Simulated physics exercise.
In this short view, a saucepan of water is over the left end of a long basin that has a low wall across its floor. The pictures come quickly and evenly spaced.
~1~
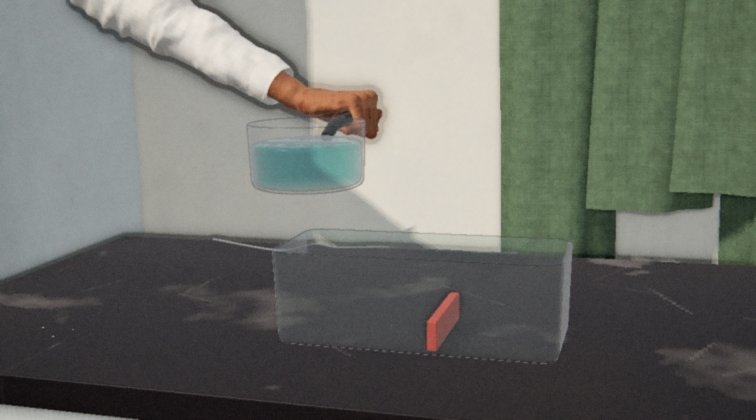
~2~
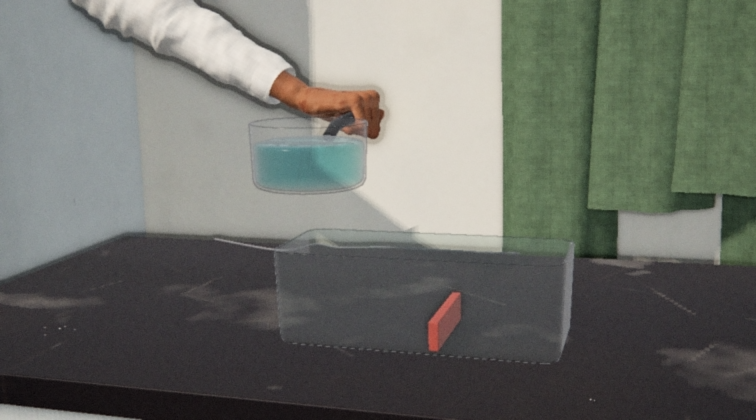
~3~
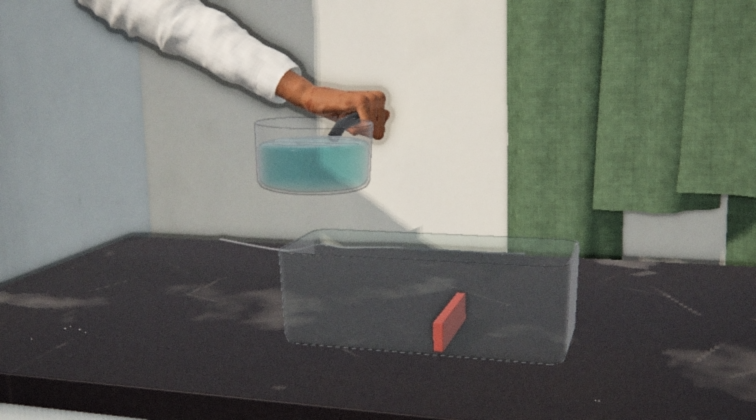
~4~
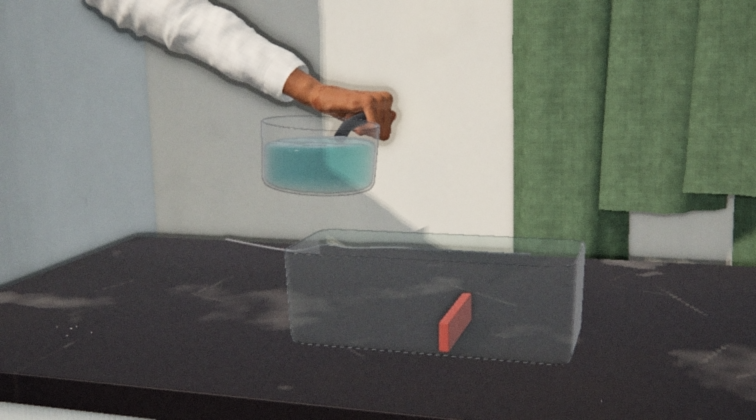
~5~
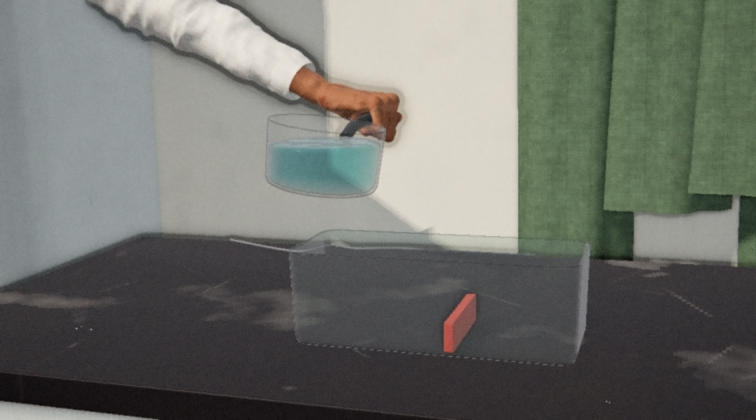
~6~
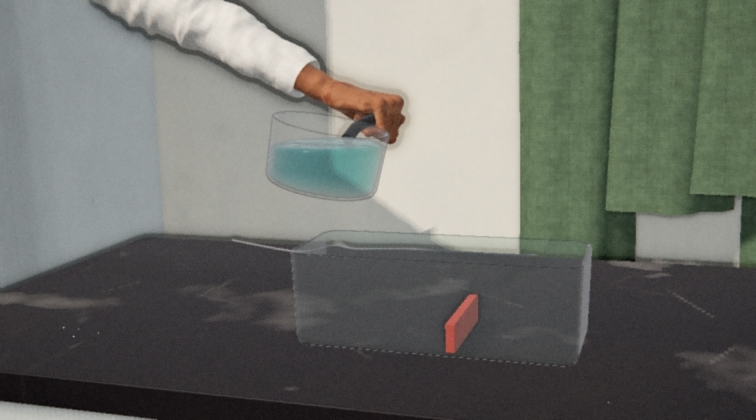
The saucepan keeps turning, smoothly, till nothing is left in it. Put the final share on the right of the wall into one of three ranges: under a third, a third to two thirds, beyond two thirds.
Range: Under a third.
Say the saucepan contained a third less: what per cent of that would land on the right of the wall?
Estimate: Around 5 per cent.
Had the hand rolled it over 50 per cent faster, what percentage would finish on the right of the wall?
Around 10 in a hundred.
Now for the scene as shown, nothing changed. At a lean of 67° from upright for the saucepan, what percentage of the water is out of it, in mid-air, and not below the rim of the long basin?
Estimate: Some 25 per cent.
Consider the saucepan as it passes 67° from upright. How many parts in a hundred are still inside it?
About 60 % remains.
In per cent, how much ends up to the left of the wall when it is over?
90 in a hundred.
A moment on, the saucepan is tipped part way and 60 per cent is still to pour, 14 is left of the wall and 0 right of it.
Next, the saucepan is tipped right over and 8 per cent is still to pour, 82 is left of the wall and 4 right of it.
Then the saucepan is tipped right over and 0 per cent is still to pour, 92 is left of the wall and 7 right of it.
Later the saucepan is tipped right over and 0 per cent is still to pour, 92 is left of the wall and 7 right of it.
At rest 92 per cent lies left of the wall, 7 right of it and 0 outside.
